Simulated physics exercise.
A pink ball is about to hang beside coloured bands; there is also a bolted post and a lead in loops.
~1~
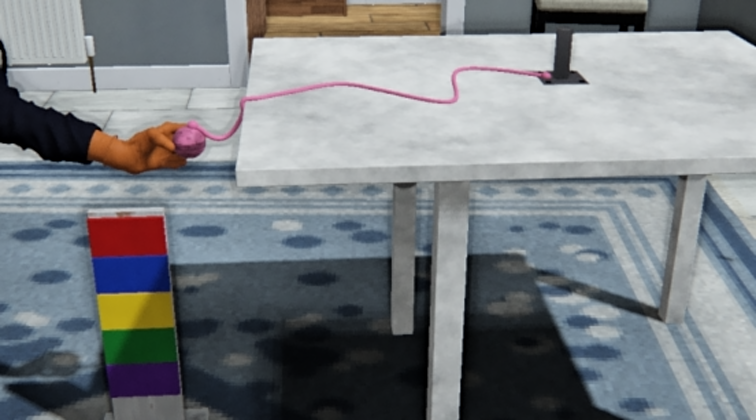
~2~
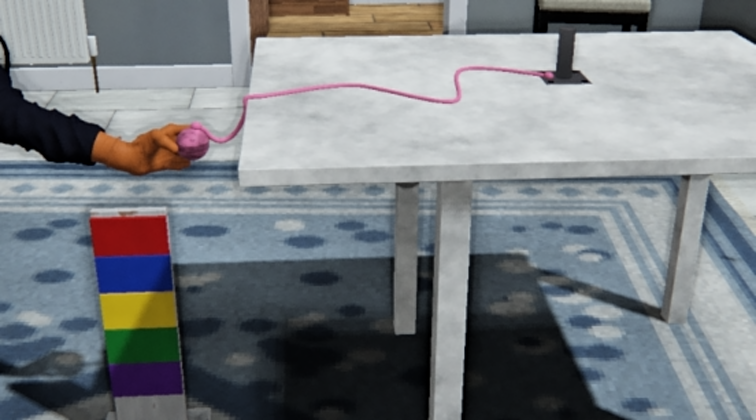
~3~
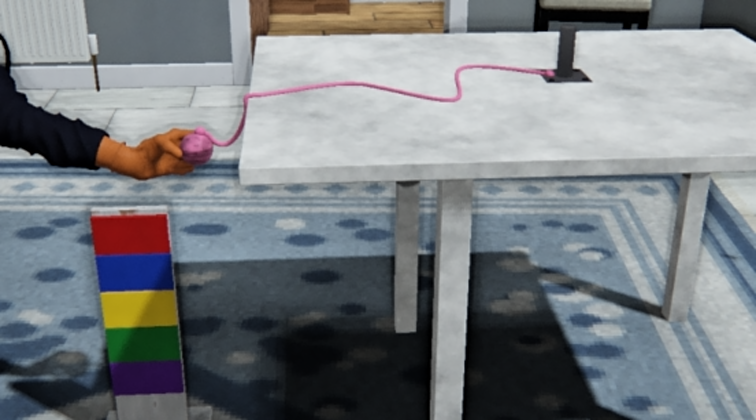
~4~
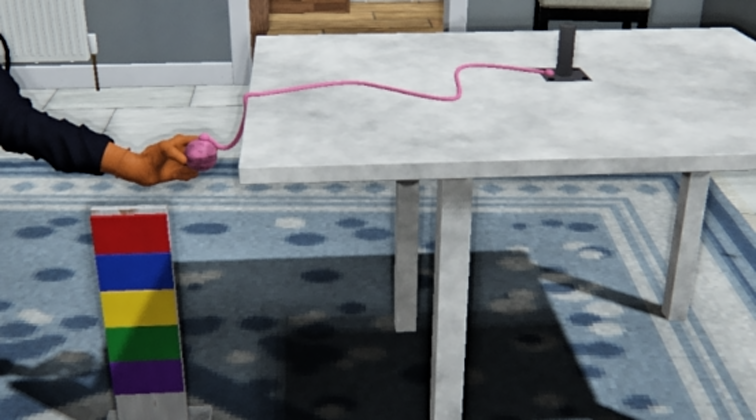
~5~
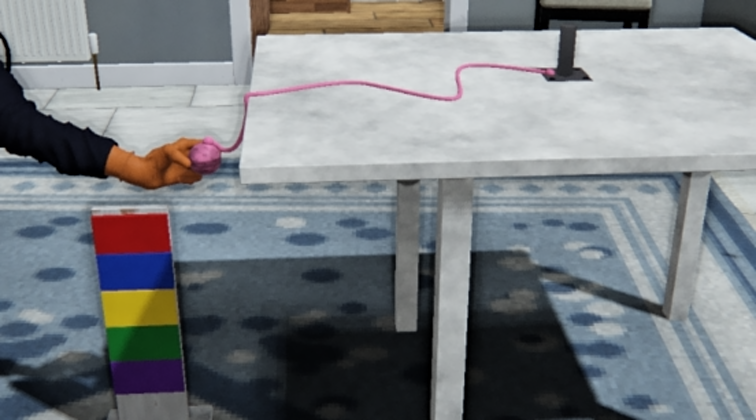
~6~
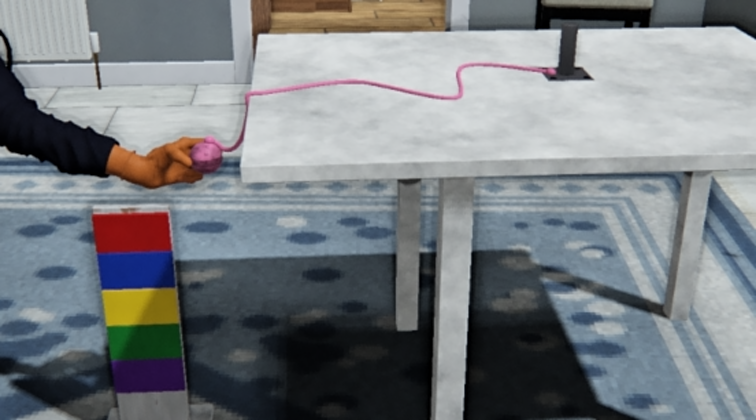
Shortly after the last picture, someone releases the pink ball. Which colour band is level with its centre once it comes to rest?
The yellow band.
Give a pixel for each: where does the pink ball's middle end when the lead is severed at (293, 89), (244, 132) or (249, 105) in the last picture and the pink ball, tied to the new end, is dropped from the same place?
Roughly (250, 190), (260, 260), (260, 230).
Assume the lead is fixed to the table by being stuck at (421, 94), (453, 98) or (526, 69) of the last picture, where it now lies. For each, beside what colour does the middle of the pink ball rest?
Going through them one at a time, the answers are red; red; yellow.
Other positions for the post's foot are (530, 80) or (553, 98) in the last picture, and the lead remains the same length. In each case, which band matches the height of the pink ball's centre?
Green; green.
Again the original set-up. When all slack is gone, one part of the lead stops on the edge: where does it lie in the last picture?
Look around (359, 82).
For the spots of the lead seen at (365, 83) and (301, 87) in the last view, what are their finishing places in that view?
I'd say about (253, 97) for one and about (252, 160) for the other.
A little later, ball near (221, 250); level with blue.
Next, ball near (269, 297); level with yellow.
Later still, ball near (256, 298); level with yellow.
When it is over, ball near (260, 298); level with yellow. Its centre hangs level with the yellow band.
